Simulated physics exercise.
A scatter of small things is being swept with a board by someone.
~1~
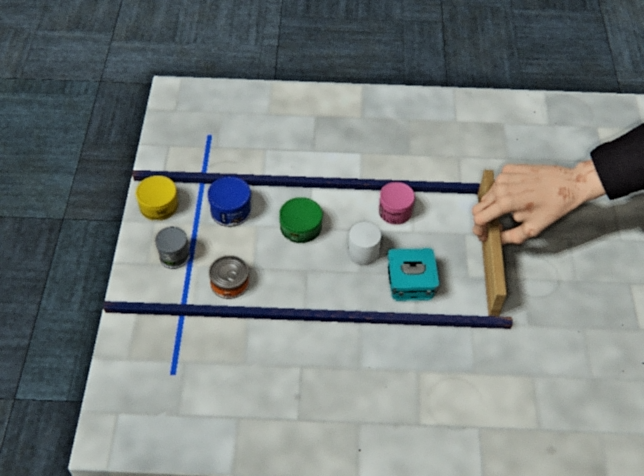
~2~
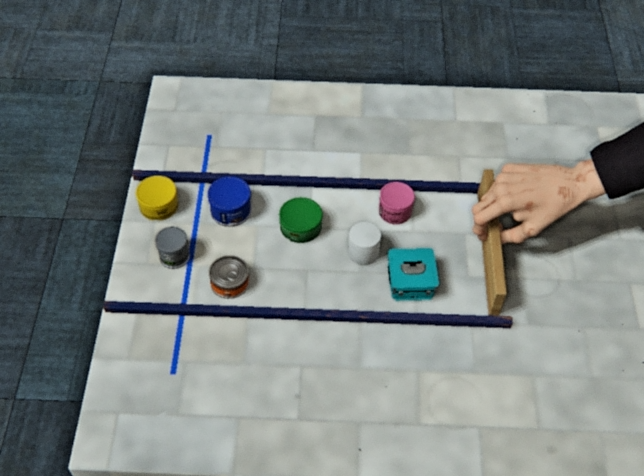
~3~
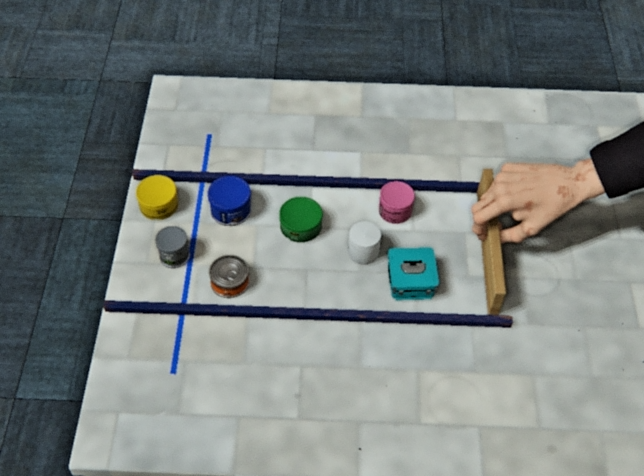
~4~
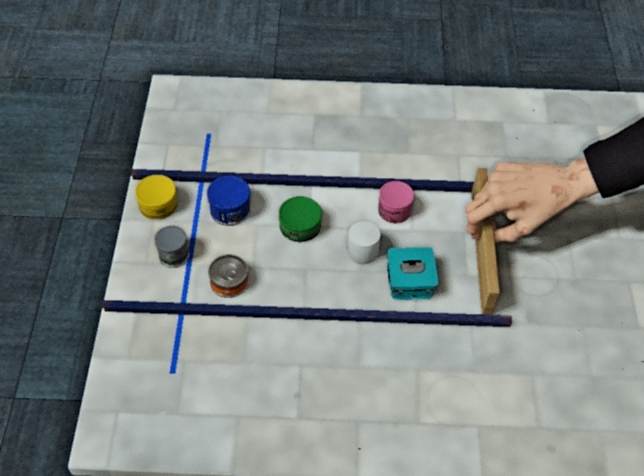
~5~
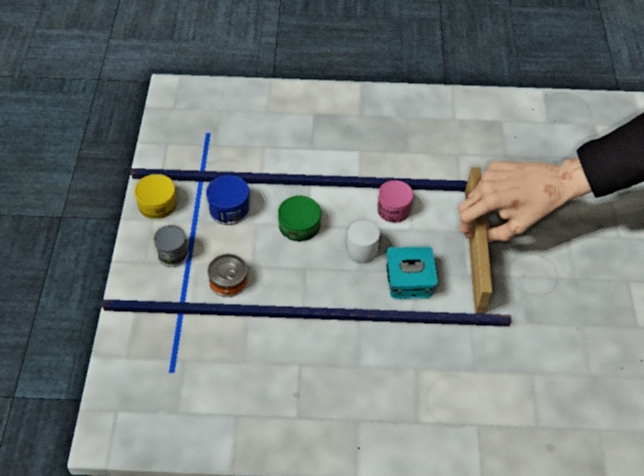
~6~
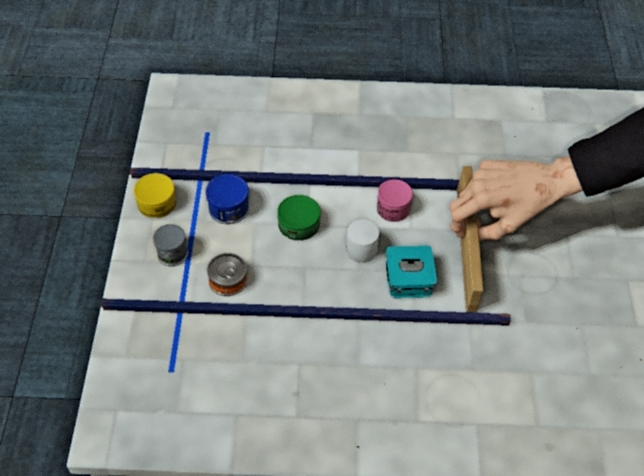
A hand held a wooden board upright at the right end of two dark rails, then slid it slightly left toward the scattered tubs and tins, which stayed where they were.
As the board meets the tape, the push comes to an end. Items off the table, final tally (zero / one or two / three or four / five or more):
Fallen: A lone one or a pair.
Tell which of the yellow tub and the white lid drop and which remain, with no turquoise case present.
The yellow tub ends up below while the white lid stays up top.
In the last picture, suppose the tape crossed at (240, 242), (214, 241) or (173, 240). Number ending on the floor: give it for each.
Those tries give 0, 0 and 2.
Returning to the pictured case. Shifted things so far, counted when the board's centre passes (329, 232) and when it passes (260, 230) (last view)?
Moved so far: 4, later 6.
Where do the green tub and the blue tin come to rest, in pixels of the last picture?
The first comes to rest at (158, 219), and the second at (143, 186).
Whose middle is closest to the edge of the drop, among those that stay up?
Answer: The orange tin.
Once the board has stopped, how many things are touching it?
At rest, 3 are in contact.
Early on, none off yet; yellow tub at rest near (156, 196); grey pot at rest near (171, 246); blue tin at rest near (228, 199).
A while later, none off yet; yellow tub moving near (151, 197); grey pot at rest near (171, 246); blue tin travelled about its own width near (192, 188).
Finally, the number that fall off is one or two; lost, yellow tub.
